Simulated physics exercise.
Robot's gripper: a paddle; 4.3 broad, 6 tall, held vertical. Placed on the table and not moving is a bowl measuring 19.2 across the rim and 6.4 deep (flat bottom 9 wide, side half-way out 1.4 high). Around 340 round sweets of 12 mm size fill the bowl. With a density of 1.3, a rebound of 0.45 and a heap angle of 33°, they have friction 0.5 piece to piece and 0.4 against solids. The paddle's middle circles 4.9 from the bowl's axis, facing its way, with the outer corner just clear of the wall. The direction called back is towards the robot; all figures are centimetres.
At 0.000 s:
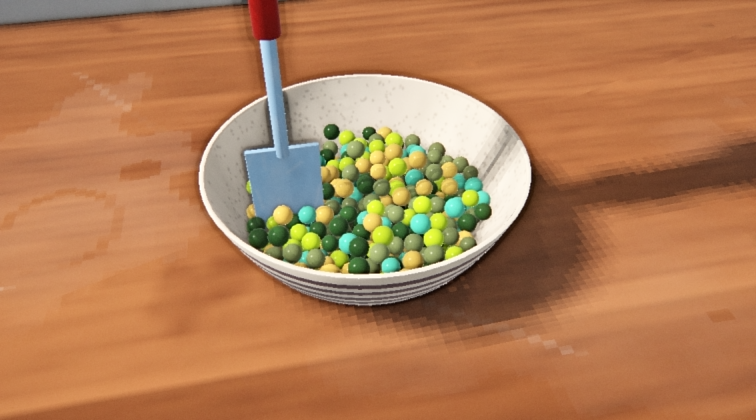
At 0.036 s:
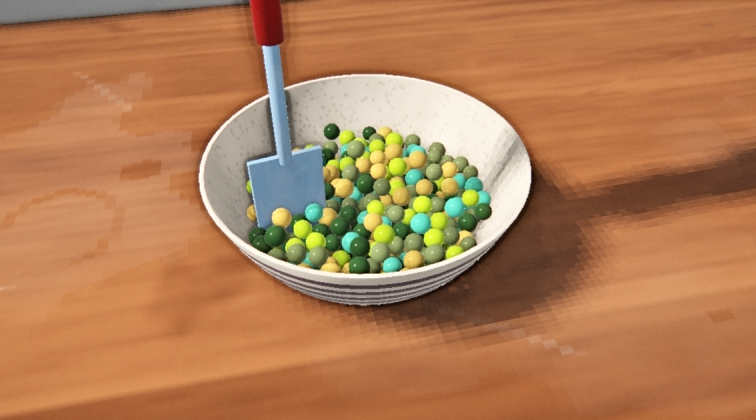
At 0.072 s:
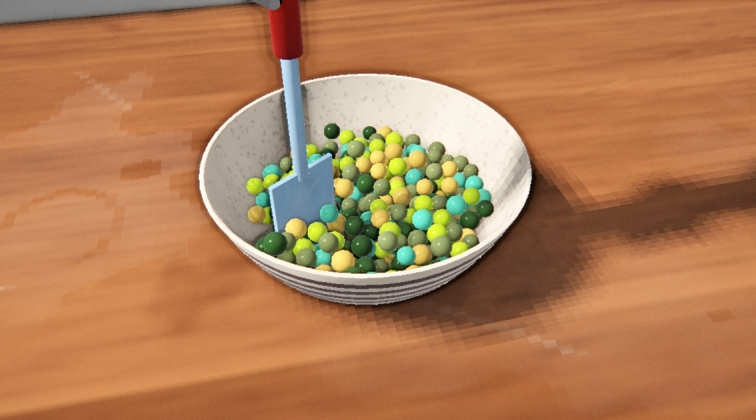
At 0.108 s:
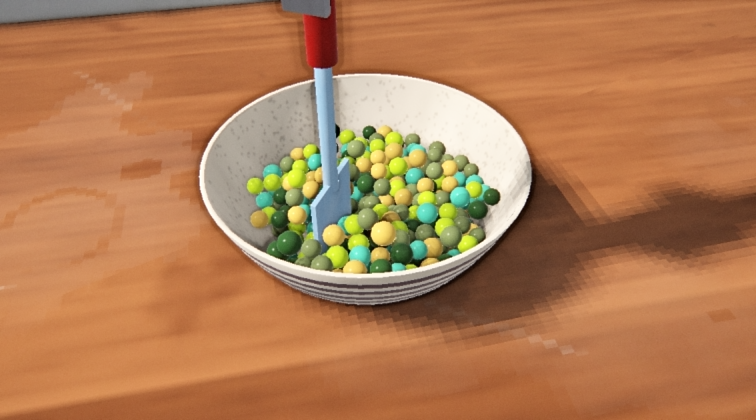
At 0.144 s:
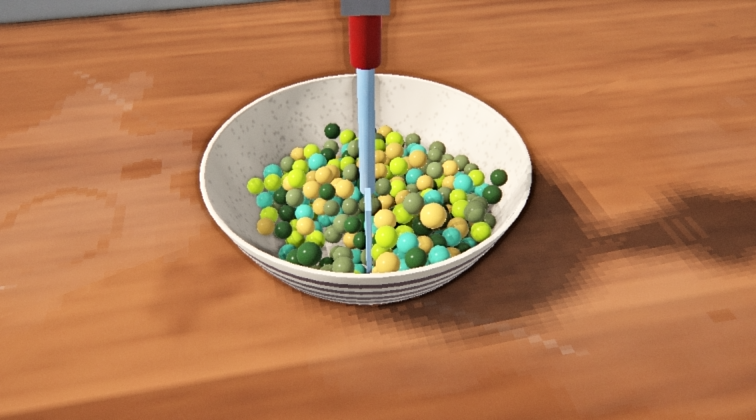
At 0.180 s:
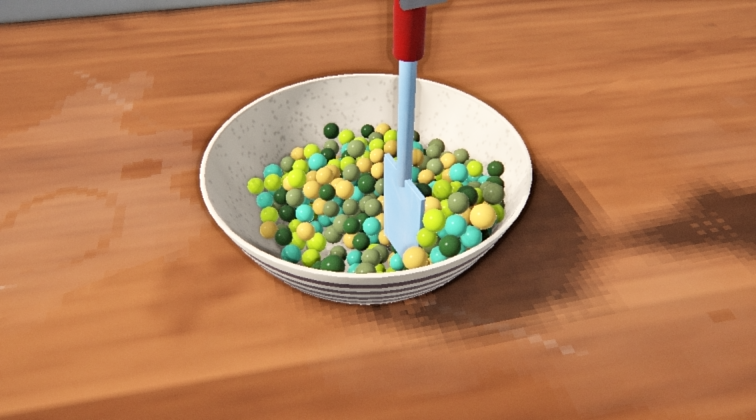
At first, a blue paddle with a red handle stands at the left side of a white bowl of green, yellow and turquoise balls on a wooden table. A gripper then sweeps it along the near side to the right, turning the blade edge-on and pushing balls rightward, while the bowl stays still.
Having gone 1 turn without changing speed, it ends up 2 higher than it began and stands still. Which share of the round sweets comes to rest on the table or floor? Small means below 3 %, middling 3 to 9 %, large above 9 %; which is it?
Verdict: Large.
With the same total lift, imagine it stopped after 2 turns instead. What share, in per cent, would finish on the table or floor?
Roughly 20 per cent.
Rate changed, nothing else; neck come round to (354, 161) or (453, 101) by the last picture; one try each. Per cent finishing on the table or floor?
So, roughly 5 percent the first time and 30 percent the second.
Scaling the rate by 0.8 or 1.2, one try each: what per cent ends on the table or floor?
I'd expect near 5 per cent, then near 20 per cent.
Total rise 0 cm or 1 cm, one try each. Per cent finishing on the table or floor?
About 20 and 20 per cent.
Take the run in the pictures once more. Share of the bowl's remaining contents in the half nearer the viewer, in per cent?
Around 50 per cent of what the bowl keeps.
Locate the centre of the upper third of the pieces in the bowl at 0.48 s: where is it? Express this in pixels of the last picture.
Estimated centre: (294, 153).
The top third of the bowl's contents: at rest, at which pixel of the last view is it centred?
Near (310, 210).
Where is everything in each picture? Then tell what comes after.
In the first frame, paddle neck at (279, 126), 0° round; upper third of the load around (380, 189), from x 255 to 485, top at y 130; 339 in the bowl.
In the second frame, paddle neck at (282, 133), 11° round; upper third of the load around (377, 198), from x 255 to 485, top at y 130.
In the third frame, paddle neck at (299, 148), 34° round; upper third of the load around (373, 205), from x 255 to 485, top at y 130.
In the fourth frame, paddle neck at (329, 158), 57° round; upper third of the load around (381, 213), from x 255 to 490, top at y 130.
In the fifth frame, paddle neck at (367, 160), 80° round; upper third of the load around (404, 213), from x 255 to 500, top at y 130.
In the sixth frame, paddle neck at (405, 153), 104° round; upper third of the load around (434, 204), from x 255 to 495, top at y 130; 339 in the bowl.
After 0.33 s, 201° round, highest piece 9 above the table; 325 in the bowl, 2 on the table or floor, 12 in flight or on the tool.
After 0.48 s, 298° round, highest piece 8 above the table; 307 in the bowl, 23 on the table or floor, 9 in flight or on the tool.
After 0.76 s, 0° round, highest piece 6 above the table; 295 in the bowl, 44 on the table or floor.
After 1.46 s, 0° round, highest piece 5 above the table; 295 in the bowl, 44 on the table or floor.
At rest, 295 in the bowl, 44 on the table or floor. That is 13 % on the table or floor.
